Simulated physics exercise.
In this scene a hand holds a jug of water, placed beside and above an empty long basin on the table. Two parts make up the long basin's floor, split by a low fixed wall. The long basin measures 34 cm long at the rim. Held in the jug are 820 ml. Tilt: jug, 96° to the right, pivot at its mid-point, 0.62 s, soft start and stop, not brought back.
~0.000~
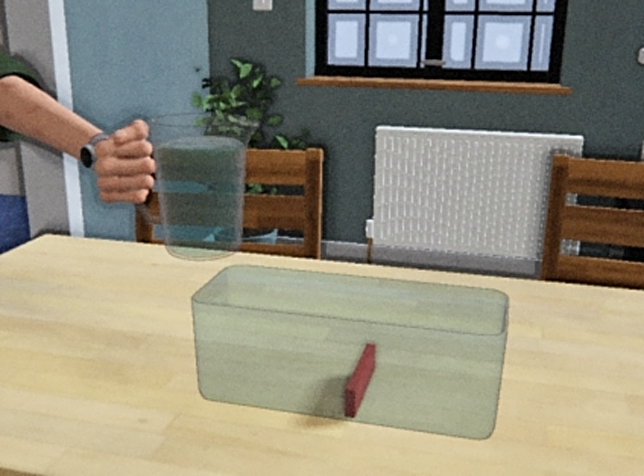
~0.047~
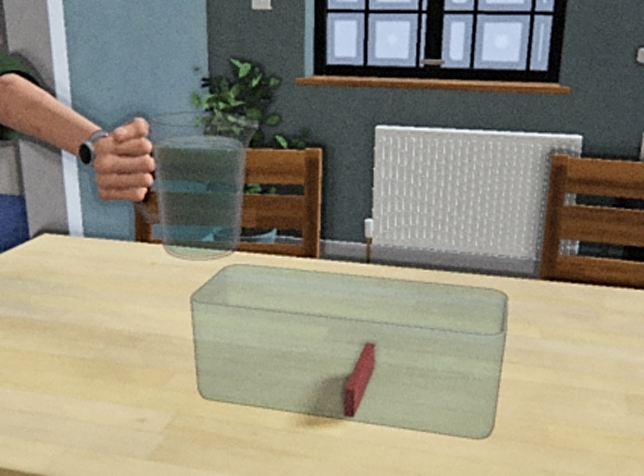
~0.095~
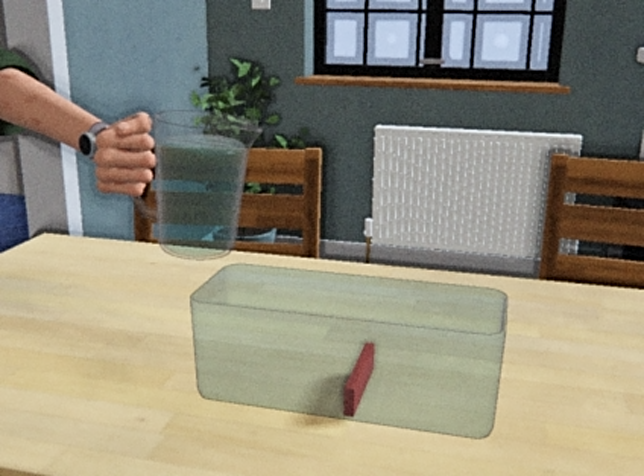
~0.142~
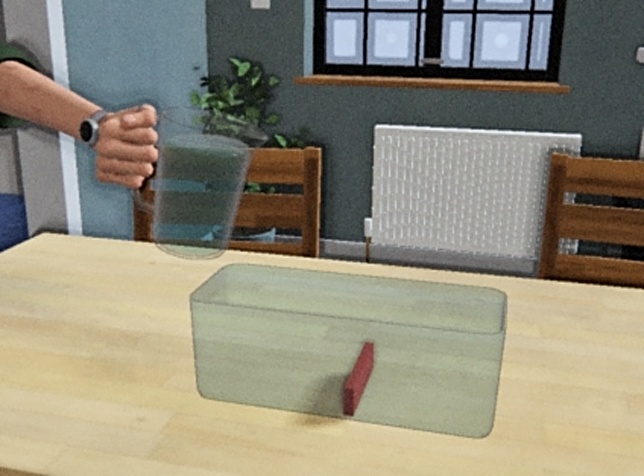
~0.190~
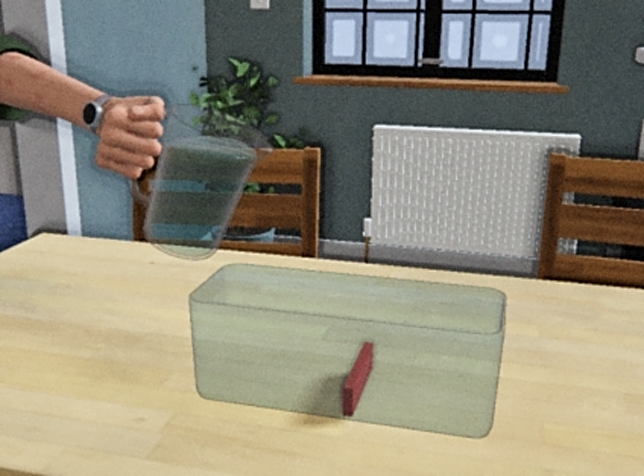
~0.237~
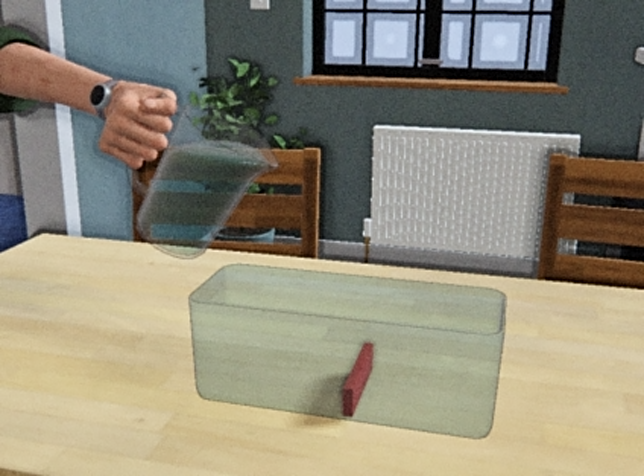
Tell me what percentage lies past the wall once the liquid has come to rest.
Some 16 per cent.
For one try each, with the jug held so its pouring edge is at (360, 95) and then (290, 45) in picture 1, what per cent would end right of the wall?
Respectively about 80 and 85 percent.
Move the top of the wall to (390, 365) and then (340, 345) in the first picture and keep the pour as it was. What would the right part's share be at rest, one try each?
10 per cent first, 15 per cent second.
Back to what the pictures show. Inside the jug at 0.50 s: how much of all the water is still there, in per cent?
Roughly 72 percent.
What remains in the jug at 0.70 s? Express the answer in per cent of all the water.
About 34 % is still there.
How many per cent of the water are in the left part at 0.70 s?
Around 50 in a hundred.
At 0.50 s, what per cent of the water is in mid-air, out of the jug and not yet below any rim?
Estimate: About 18 % of all of it.
By 0.50 s the tilt is 88° and 72 per cent is still to pour, 11 is left of the wall and 0 right of it.
By 0.70 s the tilt is 96° and 34 per cent is still to pour, 49 is left of the wall and 0 right of it.
By 0.90 s the tilt is 96° and 11 per cent is still to pour, 76 is left of the wall and 4 right of it.
By 1.12 s the tilt is 96° and 3 per cent is still to pour, 87 is left of the wall and 6 right of it.
At rest 81 per cent lies left of the wall, 16 right of it and 3 outside.
